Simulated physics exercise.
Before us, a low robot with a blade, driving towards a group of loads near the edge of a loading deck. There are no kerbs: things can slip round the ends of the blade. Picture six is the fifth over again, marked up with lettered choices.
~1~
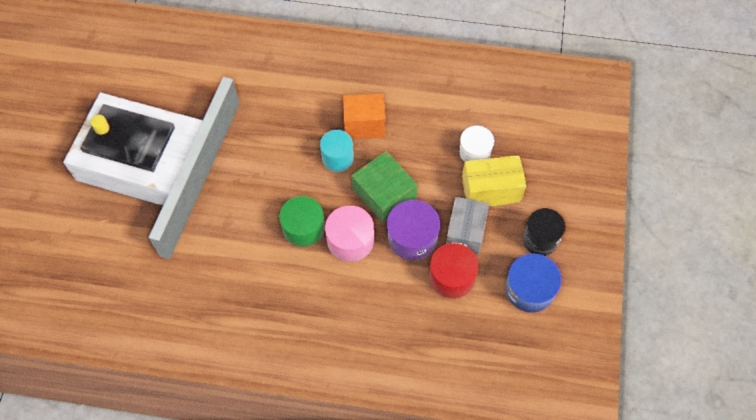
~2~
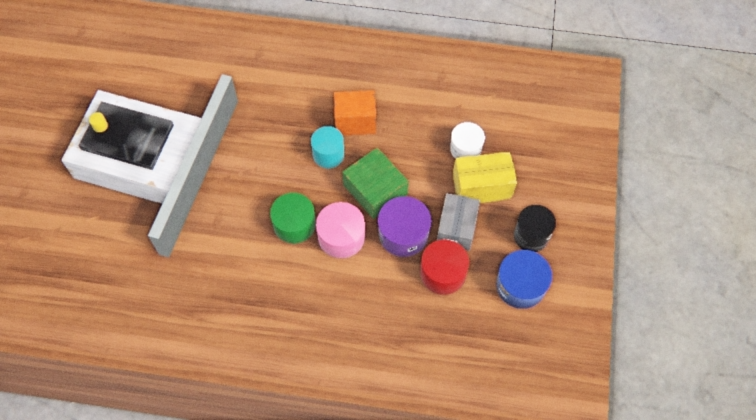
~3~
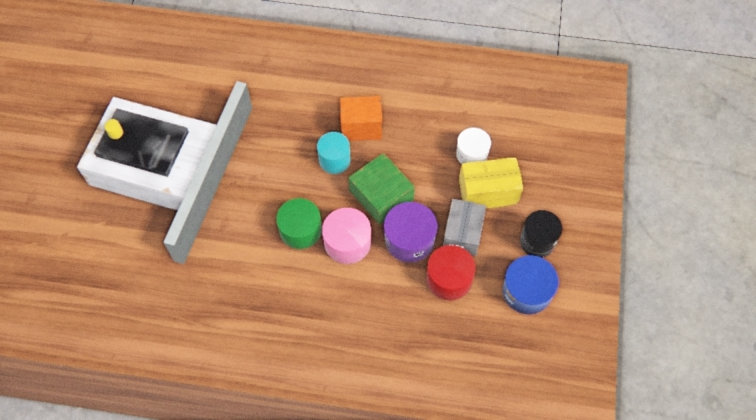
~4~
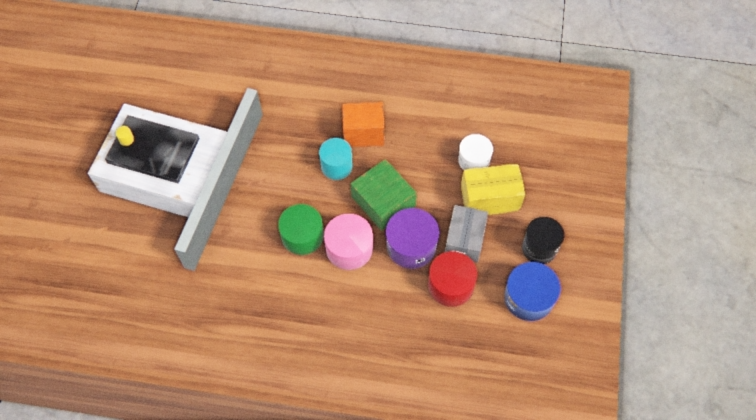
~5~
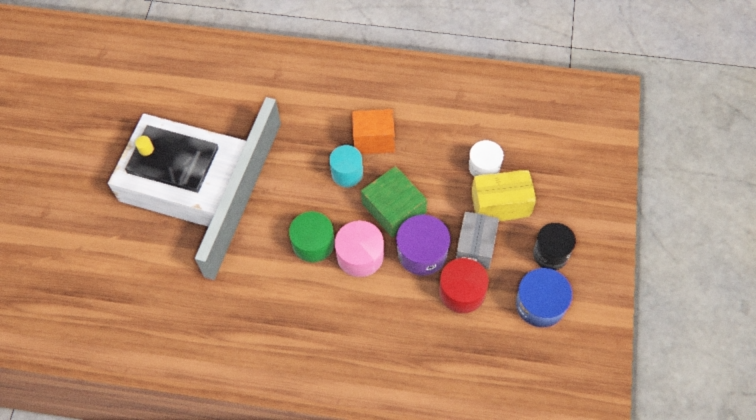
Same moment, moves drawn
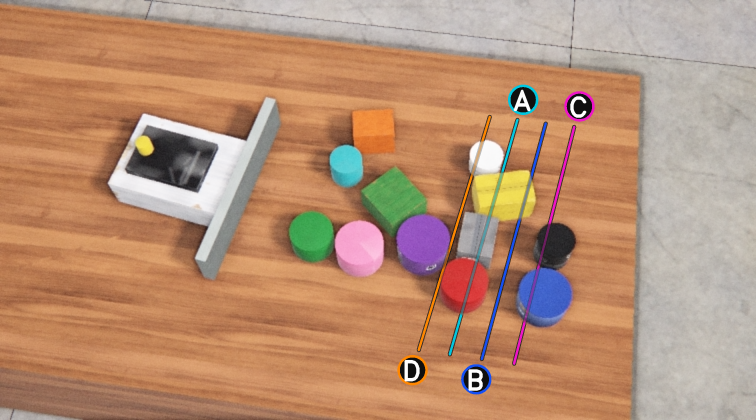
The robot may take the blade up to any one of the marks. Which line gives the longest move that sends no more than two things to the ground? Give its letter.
No third one falls up to C.
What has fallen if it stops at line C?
The black pail.
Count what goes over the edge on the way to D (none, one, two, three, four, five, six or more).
By then, none.
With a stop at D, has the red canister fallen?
No.
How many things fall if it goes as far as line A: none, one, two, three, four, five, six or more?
By then, none.
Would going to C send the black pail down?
Yes.
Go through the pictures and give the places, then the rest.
The first frame shows pink canister (350, 234); yellow box (493, 182); white pail (476, 146).
The second frame shows robot (132, 136); blue pail (523, 280).
The third frame shows robot (147, 143); turquoise canister (334, 153).
The fourth frame shows robot (158, 150); black pail (543, 241).
The fifth frame shows robot (178, 160); purple pail (423, 246); green canister (312, 237); green crate (394, 202).
On the copy, A at (486, 230); B at (516, 234); C at (546, 238); D at (457, 226).
On C. First, robot (285, 173); orange crate (398, 139); pink canister (399, 273).
Then, robot (396, 187); black pail (574, 244); blue pail (568, 309).
Finally, robot (483, 198); black pail over the edge; yellow box (627, 210); one fallen.
By contrast, A is within the limit but short; B is within the limit but short; D is within the limit but short.
